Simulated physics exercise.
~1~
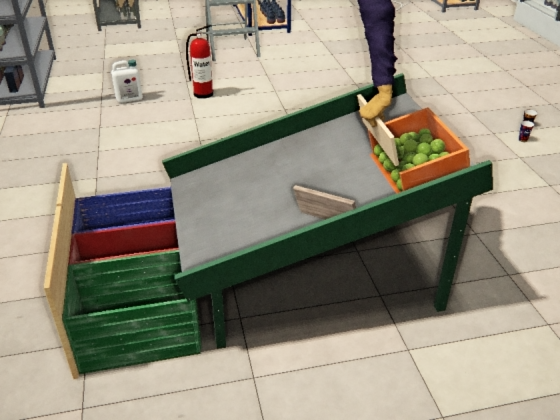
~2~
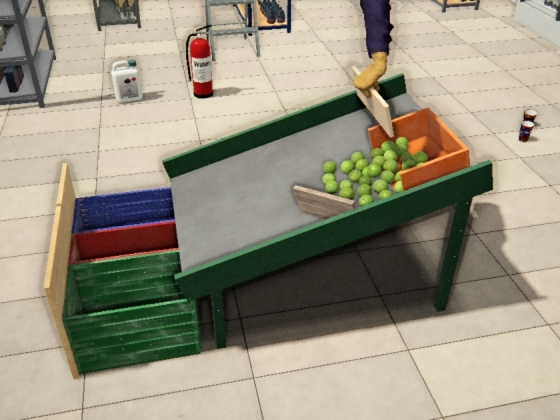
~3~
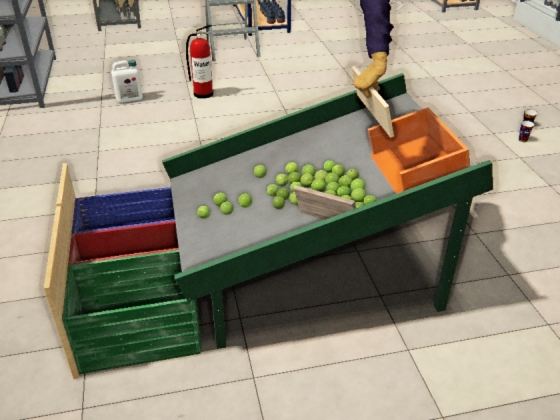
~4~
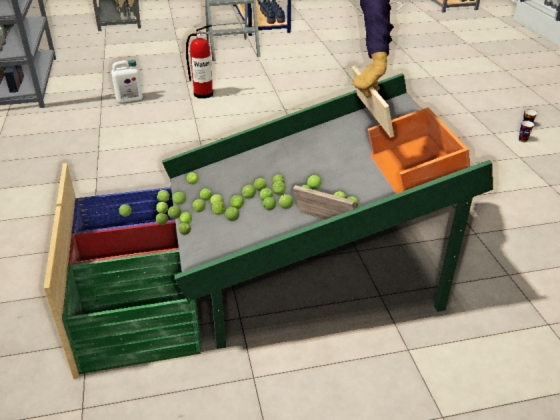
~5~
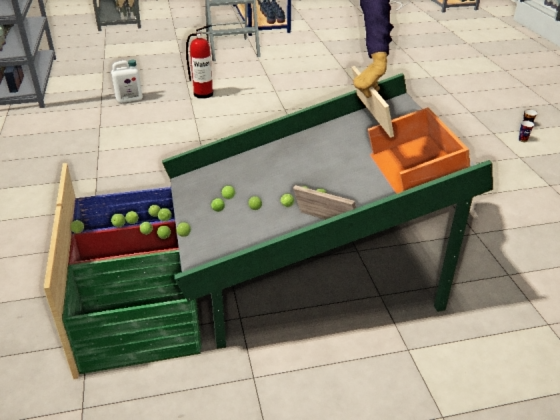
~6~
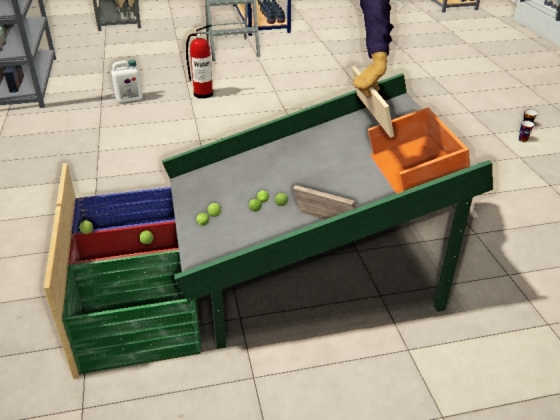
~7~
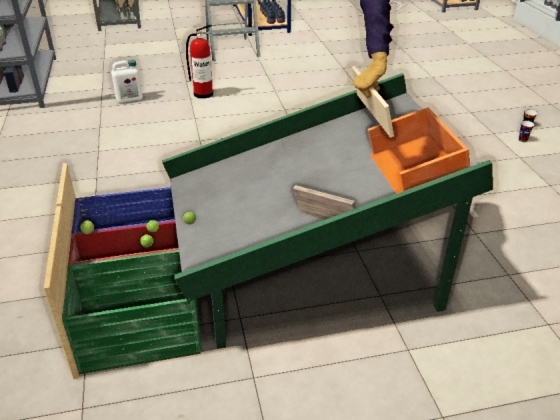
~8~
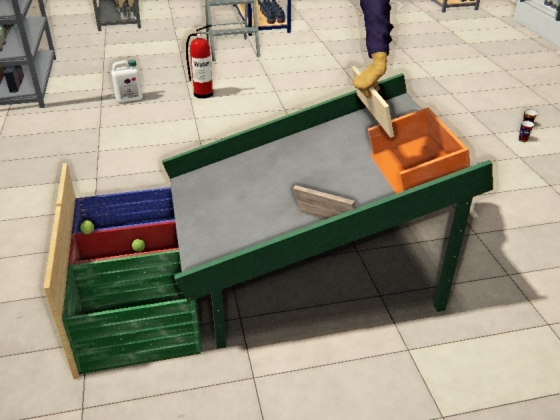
Gloved hand raising a gate, green apples rolling down a sloped table past a board and dropping into red and blue bins.
